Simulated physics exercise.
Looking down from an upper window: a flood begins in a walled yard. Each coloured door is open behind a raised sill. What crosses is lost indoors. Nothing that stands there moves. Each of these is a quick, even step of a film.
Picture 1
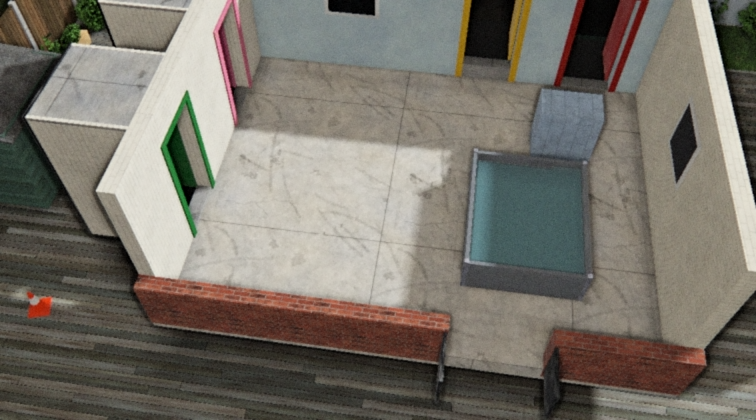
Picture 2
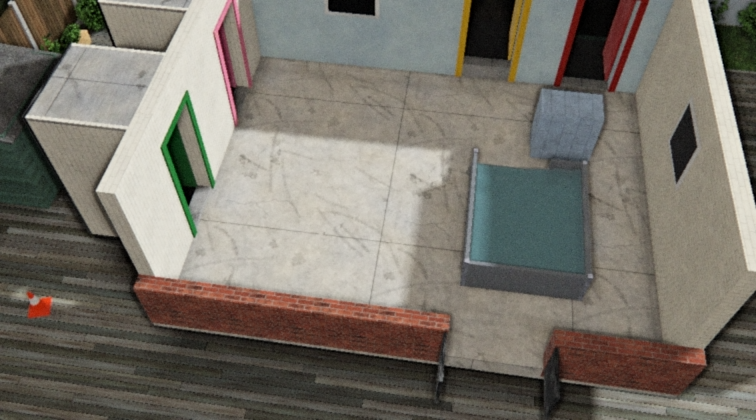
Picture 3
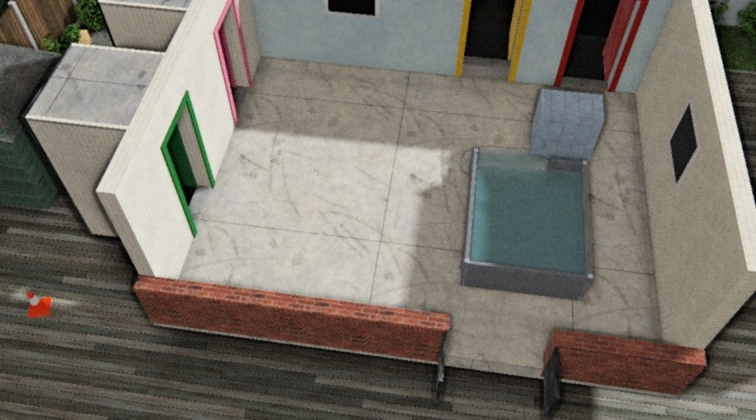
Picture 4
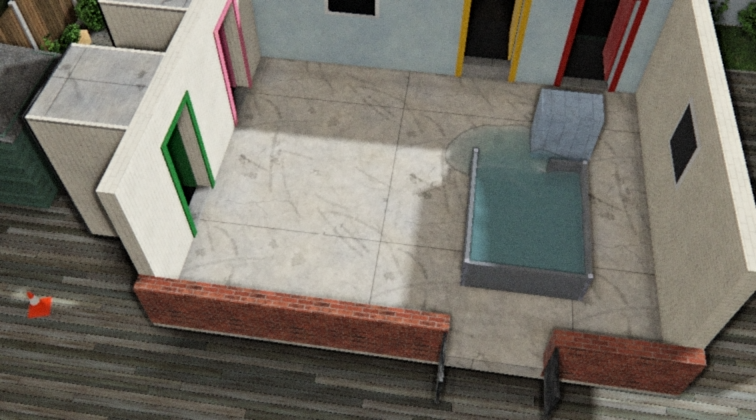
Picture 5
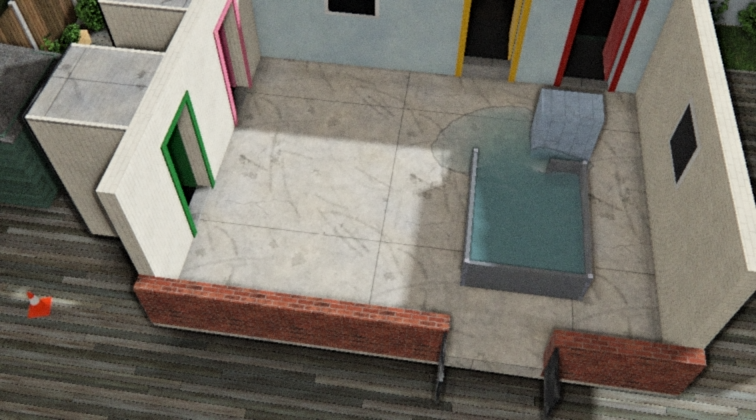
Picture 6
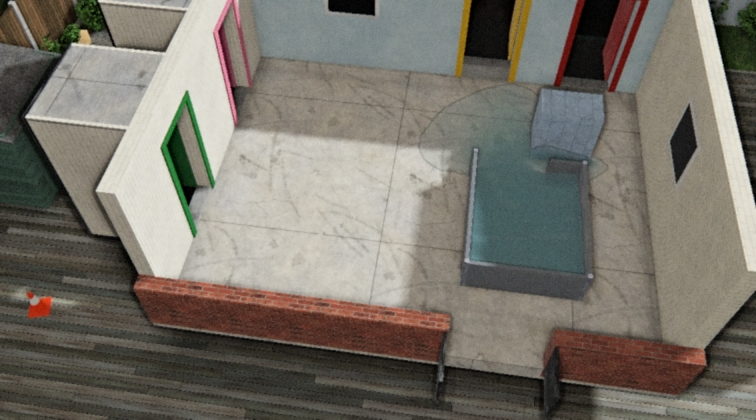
Water spreads across the yard floor from a gap in the open tank's far side.
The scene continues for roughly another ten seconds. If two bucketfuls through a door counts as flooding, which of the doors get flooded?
The green door does not get flooded; the pink door gets flooded; the red door gets flooded; the yellow door does not get flooded.
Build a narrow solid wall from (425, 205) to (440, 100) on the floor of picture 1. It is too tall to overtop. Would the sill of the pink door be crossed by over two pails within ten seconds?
One by one: Pink door lets more in.
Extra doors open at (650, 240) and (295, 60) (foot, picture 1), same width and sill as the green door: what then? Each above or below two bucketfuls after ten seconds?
Door by door: Ends up below, then ends up above.
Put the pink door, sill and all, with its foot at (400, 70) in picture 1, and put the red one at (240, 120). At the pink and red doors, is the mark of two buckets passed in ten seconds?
Pink door: Crosses the line; red door: Crosses the line.
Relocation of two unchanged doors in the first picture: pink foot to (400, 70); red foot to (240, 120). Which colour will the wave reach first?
Answer: The yellow door.
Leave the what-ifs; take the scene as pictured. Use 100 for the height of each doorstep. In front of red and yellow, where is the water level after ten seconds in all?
In turn 130 and 20 per cent.
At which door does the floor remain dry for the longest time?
Last comes the green one.
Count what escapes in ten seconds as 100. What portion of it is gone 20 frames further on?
My reading is near 10 per cent.
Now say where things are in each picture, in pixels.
The first picture shows the open tank at (528, 213) is whole and still.
In the second picture, the front is at a hidden place, out from the gap on the open tank's far side.
In the third picture, the front is at a hidden place, out from the gap on the open tank's far side.
In the fourth picture, the front is at (527, 131), out from the gap on the open tank's far side.
In the fifth picture, the front is at (527, 112), out from the gap on the open tank's far side.
In the sixth picture, the front is at (518, 88), out from the gap on the open tank's far side.
A moment on, water covers 20 % of the floor; the green door not reached, the pink door not reached, the red door not reached, the yellow door wet at the sill, nothing in.
Next, water covers 30 % of the floor; the green door not reached, the pink door not reached, the red door under two buckets in, the yellow door wet at the sill, nothing in.
Then, water covers 45 % of the floor; the green door not reached, the pink door under two buckets in, the red door under two buckets in, the yellow door wet at the sill, nothing in.
Later, water covers 70 % of the floor; the green door wet at the sill, nothing in, the pink door far over two buckets in, the red door over two buckets in, the yellow door wet at the sill, nothing in.
In the end, water covers 90 % of the floor; the green door wet at the sill, nothing in, the pink door far over two buckets in, the red door over two buckets in, the yellow door wet at the sill, nothing in.
